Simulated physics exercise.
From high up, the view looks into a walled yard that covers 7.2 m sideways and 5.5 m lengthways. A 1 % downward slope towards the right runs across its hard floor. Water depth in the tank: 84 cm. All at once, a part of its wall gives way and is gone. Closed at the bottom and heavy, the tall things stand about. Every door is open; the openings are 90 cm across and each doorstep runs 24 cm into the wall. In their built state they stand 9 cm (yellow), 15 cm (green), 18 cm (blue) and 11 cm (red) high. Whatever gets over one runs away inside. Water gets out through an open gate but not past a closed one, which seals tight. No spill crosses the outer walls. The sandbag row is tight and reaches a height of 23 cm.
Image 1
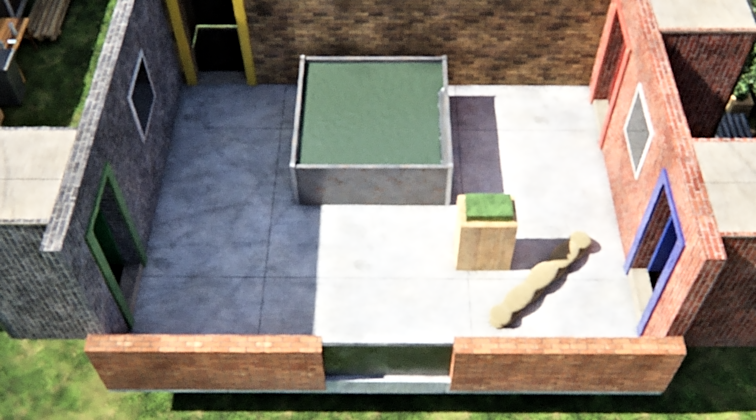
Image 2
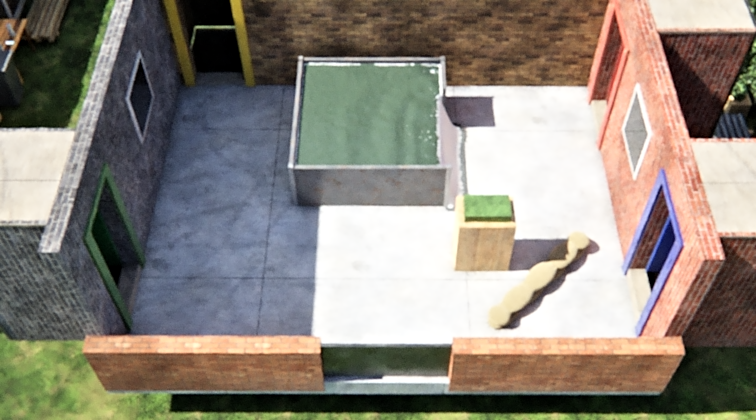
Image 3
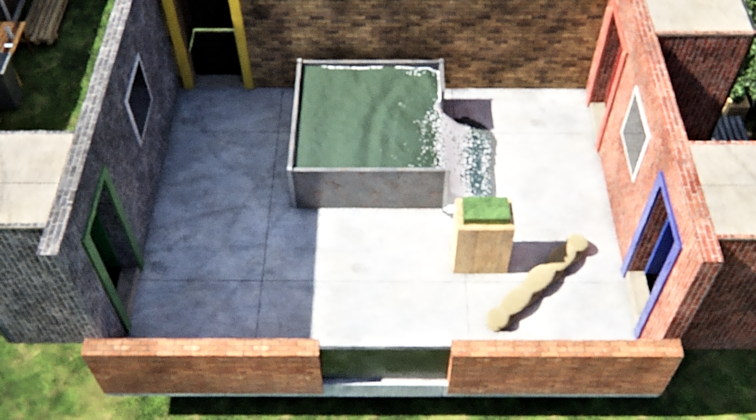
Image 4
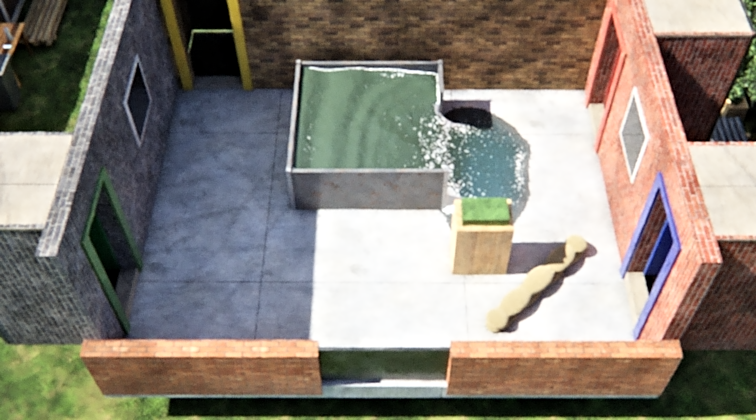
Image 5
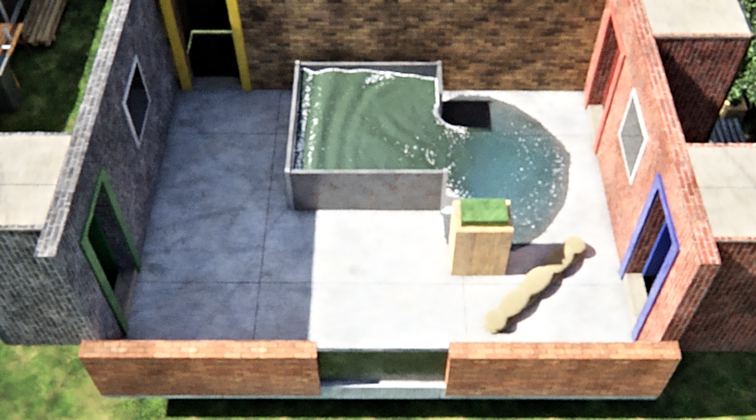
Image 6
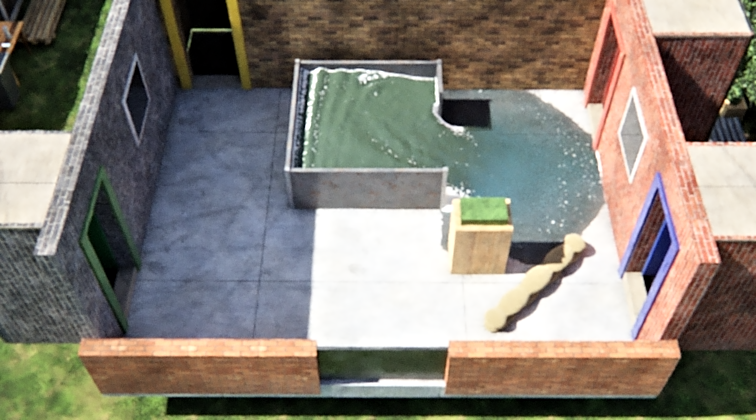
To begin with, a walled yard holds a still, full tank of green water beside a grass-topped block and a lumpy tan shape. Part of the tank's right side gives way and water pours out, foaming, then spreads in a widening pool across the pale floor towards the right wall.
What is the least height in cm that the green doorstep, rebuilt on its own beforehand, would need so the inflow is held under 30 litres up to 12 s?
Around 9 cm would be enough.
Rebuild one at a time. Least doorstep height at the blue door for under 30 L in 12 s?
For blue, a step near 14.0 cm.
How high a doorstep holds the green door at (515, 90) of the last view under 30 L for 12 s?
Minimum: About 16 cm.
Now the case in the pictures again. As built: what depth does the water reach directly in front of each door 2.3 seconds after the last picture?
Yellow door 0 cm, green door 0 cm, blue door 15 cm, red door 33 cm.
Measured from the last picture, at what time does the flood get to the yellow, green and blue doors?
Yellow: 3.8 s; green: 4.0 s; blue: 0.6 s.
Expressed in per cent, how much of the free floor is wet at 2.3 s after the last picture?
Roughly 45 percent.
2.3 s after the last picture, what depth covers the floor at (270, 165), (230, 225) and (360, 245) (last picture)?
Depth: About 0, 0, 0 cm.
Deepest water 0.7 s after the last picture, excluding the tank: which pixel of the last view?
Near (592, 180).
Then, 0.7 s after the last picture water covers 25 % of the floor, deepest (52 cm) near (592, 180); it has not reached the green door.
Then, 2.3 s after the last picture water covers 45 % of the floor, deepest (42 cm) near (575, 94); it has not reached the green door.
Then, 11.3 s after the last picture water covers 95 % of the floor, deepest (16 cm) near (381, 100); 10 cm at the green door, 2 litres in over its 15 cm doorstep.
At the green door as built, the water peaked near 17 cm, 4.5 s after the last picture.
Run again over the same 12 s with other heights there, 55 litres in over 7.5 cm, 18 litres over 10 cm. The limit of 30 litres is kept from about 9 cm up.
